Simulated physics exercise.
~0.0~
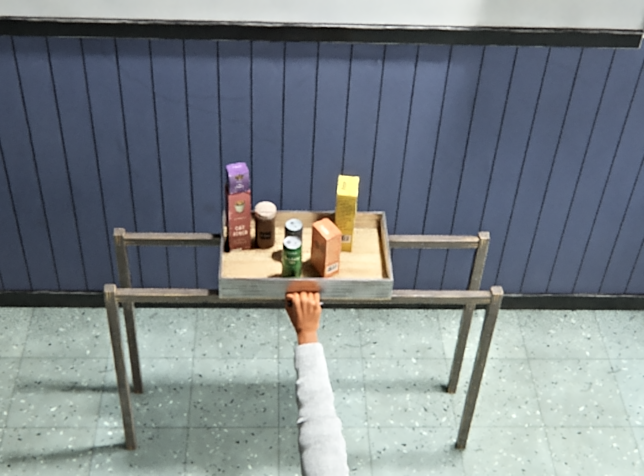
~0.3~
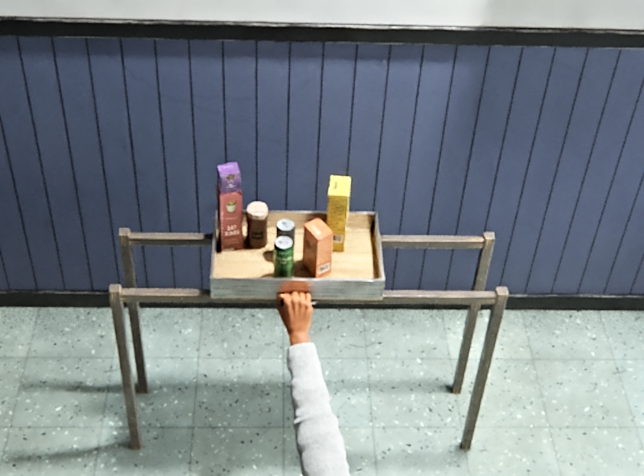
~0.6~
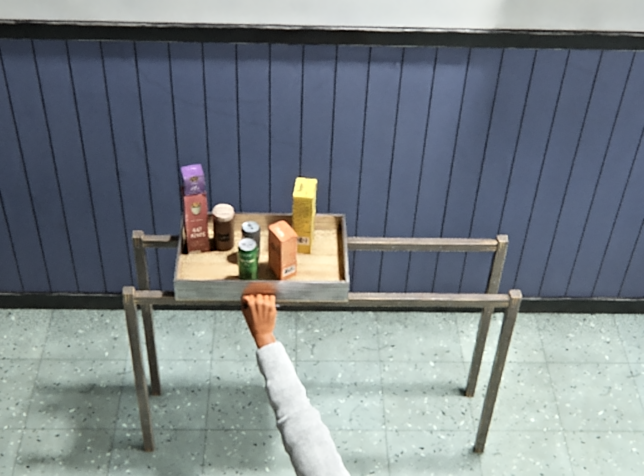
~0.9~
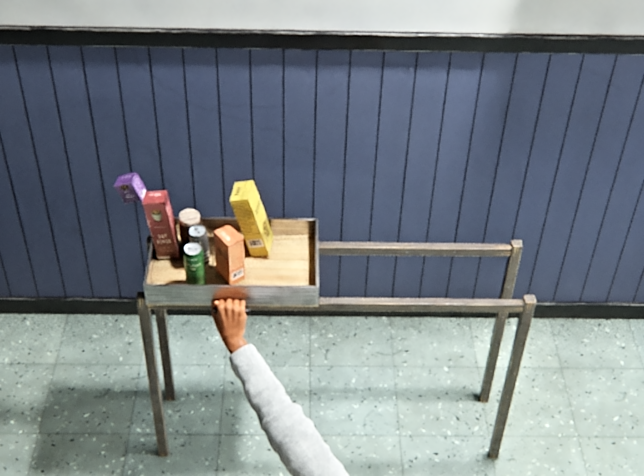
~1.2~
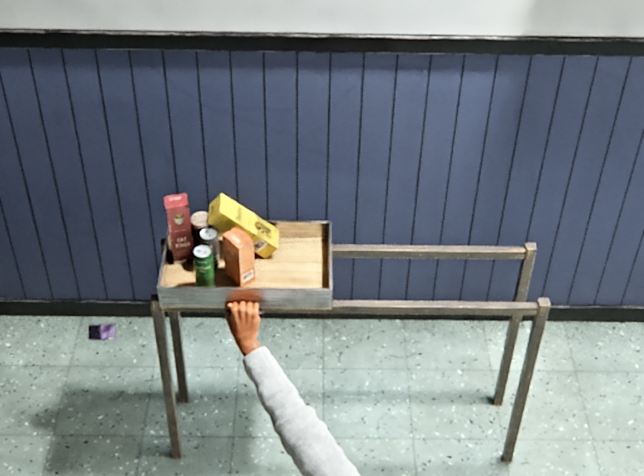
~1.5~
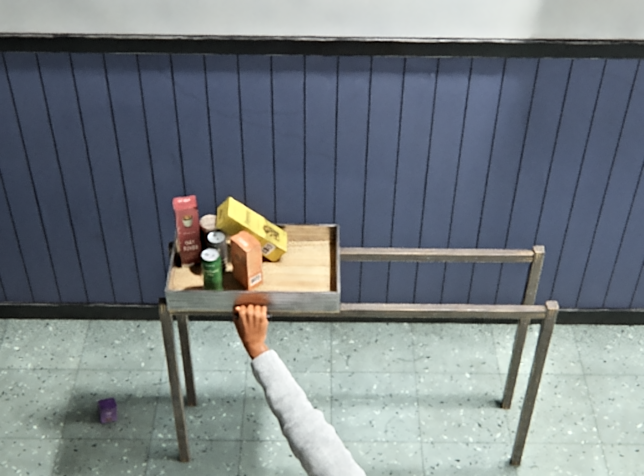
A rack of wooden rails stands on a speckled green floor before blue panelling, seen from the front and slightly above. On it sits a shallow tray holding a purple packet on top of a red carton at left, a brown jar, grey and green cans, an orange carton, and a yellow packet at right. A hand grips the front edge and slides the tray to the rack's left end. There the purple packet tips off and drops to the floor, while the yellow packet topples left. Finally, the yellow packet rests slanted against its neighbours, and the rest stay upright.
